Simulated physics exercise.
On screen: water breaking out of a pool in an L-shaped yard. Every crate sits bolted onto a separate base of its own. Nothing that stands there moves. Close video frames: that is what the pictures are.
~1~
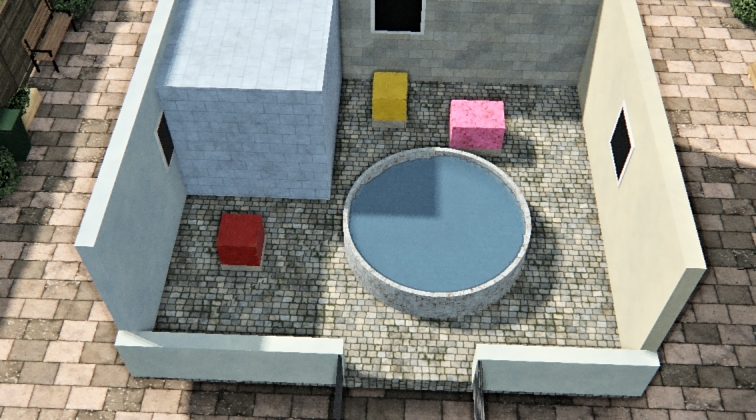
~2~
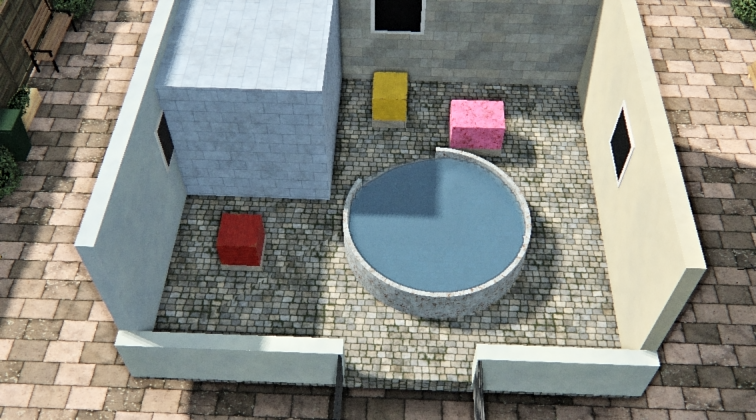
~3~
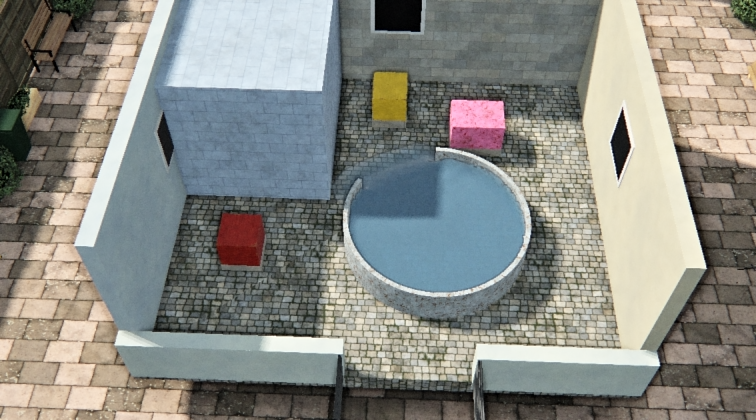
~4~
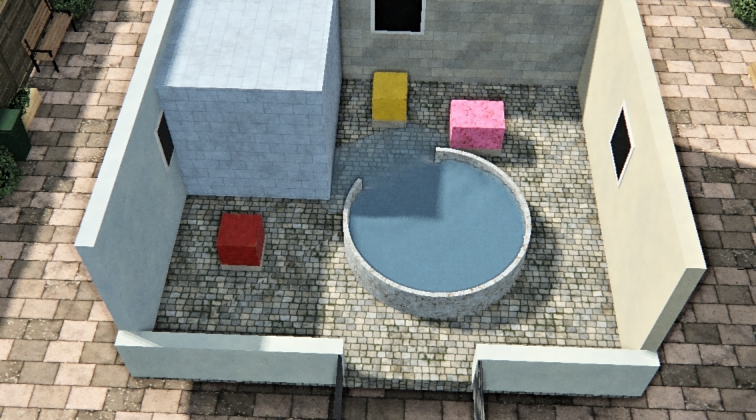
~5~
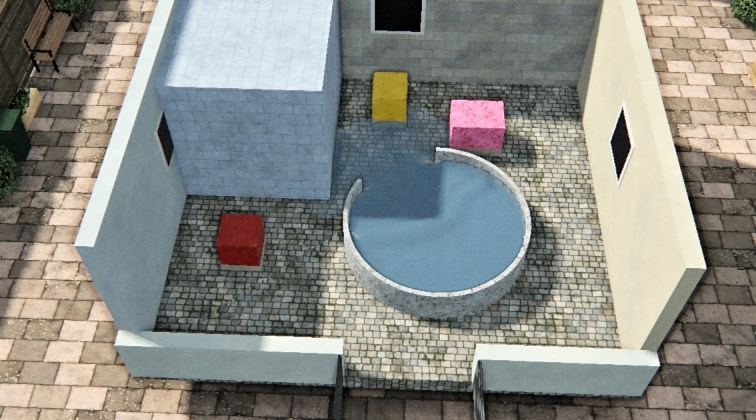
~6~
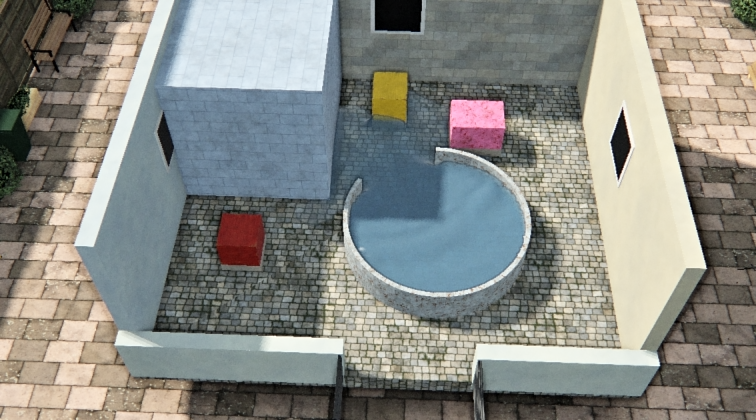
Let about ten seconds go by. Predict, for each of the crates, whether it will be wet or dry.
My prediction: The pink crate will be wet, the red crate will be dry, the yellow crate will be wet.
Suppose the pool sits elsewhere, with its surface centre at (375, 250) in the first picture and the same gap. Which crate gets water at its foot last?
I'd go with the crate marked pink.
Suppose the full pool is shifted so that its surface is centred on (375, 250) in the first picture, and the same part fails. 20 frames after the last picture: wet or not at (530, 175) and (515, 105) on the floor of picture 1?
The first spot is not reached, while the second is wetted.
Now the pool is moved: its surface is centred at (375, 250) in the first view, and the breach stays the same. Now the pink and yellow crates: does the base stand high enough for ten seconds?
Pink flooded, yellow flooded.
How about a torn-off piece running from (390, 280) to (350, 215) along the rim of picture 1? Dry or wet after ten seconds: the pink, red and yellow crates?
The pink one is not reached; the red one is reached; the yellow one is not reached.
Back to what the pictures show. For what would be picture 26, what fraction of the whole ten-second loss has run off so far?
That comes to 0 per cent, as I work it out.
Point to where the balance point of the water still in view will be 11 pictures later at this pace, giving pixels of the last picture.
Near (415, 194).
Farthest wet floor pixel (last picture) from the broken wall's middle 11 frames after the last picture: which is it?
Somewhere around (542, 89).
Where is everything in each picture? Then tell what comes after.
The first picture shows the pool at (436, 220) is whole and still.
In the second picture, the front is at a hidden place, out from the gap on the pool's far side.
In the third picture, the front is at a hidden place, out from the gap on the pool's far side.
In the fourth picture, the front is at (411, 126), out from the gap on the pool's far side.
In the fifth picture, water pours out on the pool's far side and has run to (411, 110).
In the sixth picture, the front is at (412, 95), out from the gap on the pool's far side.
A moment on, water covers 20 % of the floor; the pink crate water round its plinth, the red crate not reached, the yellow crate water round its plinth.
Next, water covers 25 % of the floor; the pink crate water round its plinth, the red crate water round its plinth, the yellow crate water round its plinth.
Then, water covers 45 % of the floor; the pink crate water round its plinth, the red crate water round its plinth, the yellow crate water round its plinth.
Later, water covers 85 % of the floor; the pink crate water round its plinth, the red crate water round its plinth, the yellow crate water round its plinth.
In the end, water covers 100 % of the floor; the pink crate was topped, the red crate stayed above the water, the yellow crate was topped.
